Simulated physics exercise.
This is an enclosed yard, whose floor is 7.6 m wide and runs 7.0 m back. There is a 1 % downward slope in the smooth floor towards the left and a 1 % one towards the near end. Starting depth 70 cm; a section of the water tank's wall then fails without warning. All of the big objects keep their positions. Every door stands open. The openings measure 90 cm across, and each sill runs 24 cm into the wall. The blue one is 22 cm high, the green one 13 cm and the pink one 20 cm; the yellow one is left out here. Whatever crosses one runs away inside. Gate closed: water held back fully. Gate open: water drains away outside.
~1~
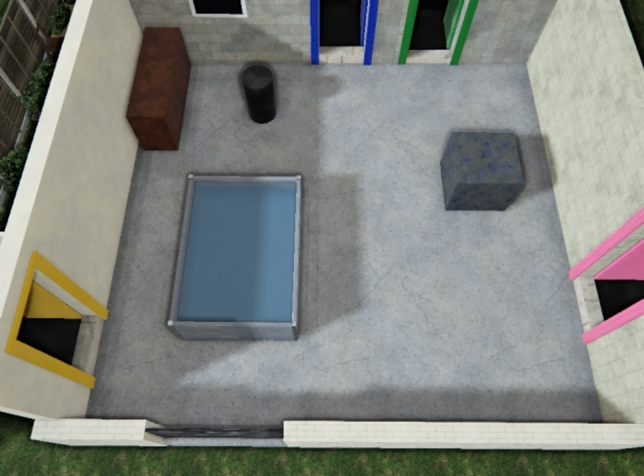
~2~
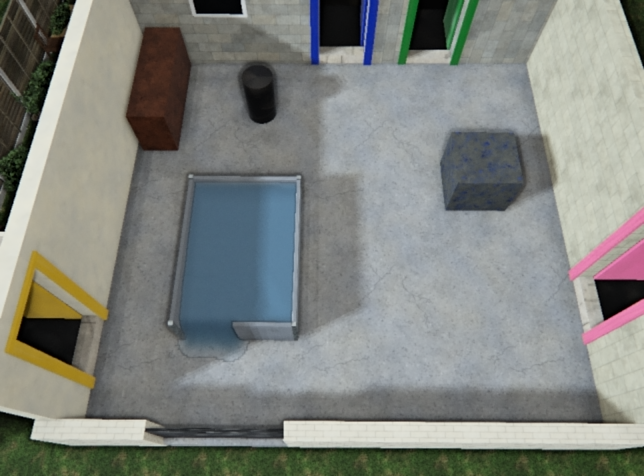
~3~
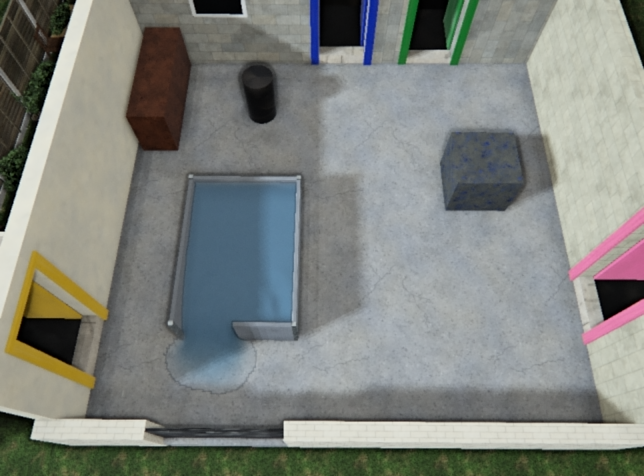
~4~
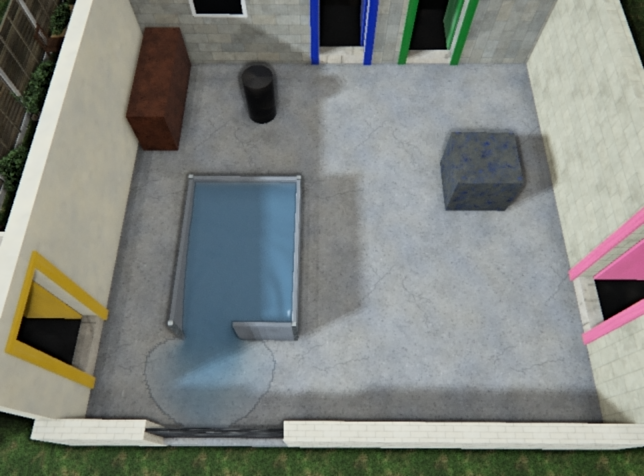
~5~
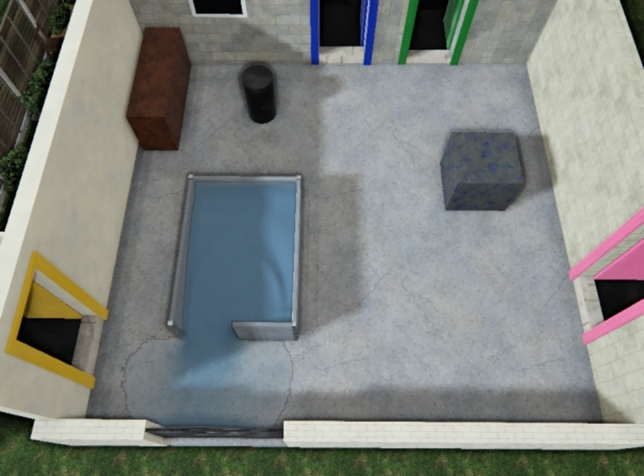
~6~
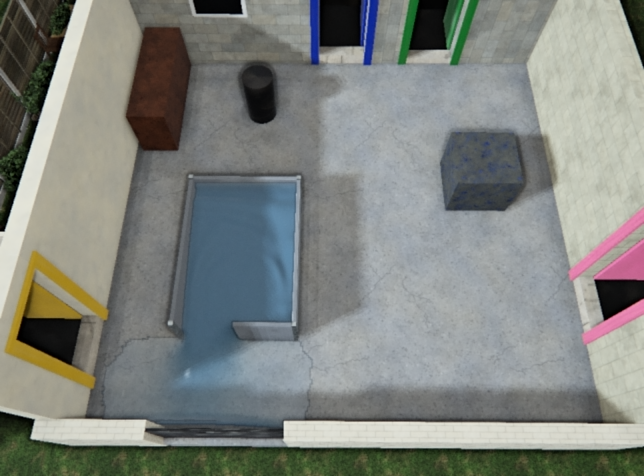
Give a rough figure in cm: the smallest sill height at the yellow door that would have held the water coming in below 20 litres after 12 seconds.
19 cm.
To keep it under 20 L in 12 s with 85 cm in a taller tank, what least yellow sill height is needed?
24 cm.
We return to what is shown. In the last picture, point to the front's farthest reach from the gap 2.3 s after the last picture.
Front tip: Approx. (603, 429) px.
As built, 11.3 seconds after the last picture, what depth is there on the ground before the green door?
4.0 cm.
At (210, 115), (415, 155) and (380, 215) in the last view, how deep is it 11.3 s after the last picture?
Roughly 5, 6 and 4 centimetres.
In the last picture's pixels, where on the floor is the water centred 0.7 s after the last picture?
It lies near (229, 305) in the last picture.
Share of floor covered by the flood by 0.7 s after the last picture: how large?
Near 10 per cent of the open floor.
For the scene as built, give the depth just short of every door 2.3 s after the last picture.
Centimetres: Blue = 0, green = 0, yellow = 23, pink = 0.
Then, 0.7 s after the last picture water covers 10 % of the floor, deepest (62 cm) near (85, 425); 11 cm at the yellow door, 0 litres in over its 26 cm sill.
Then, 2.3 s after the last picture water covers 40 % of the floor, deepest (38 cm) near (85, 425); 23 cm at the yellow door, 1 litre in over its 26 cm sill.
Then, 11.3 s after the last picture water covers 100 % of the floor, deepest (12 cm) near (85, 425); 8 cm at the yellow door, 3 litres in over its 26 cm sill.
At the yellow door as built, the water peaked near 23 cm, 1.9 s after the last picture.
With a sill of 15.5 cm, 46 litres would have come in within the 12 s; with 21 cm, 12 litres. So under 20 litres takes about 19 cm.
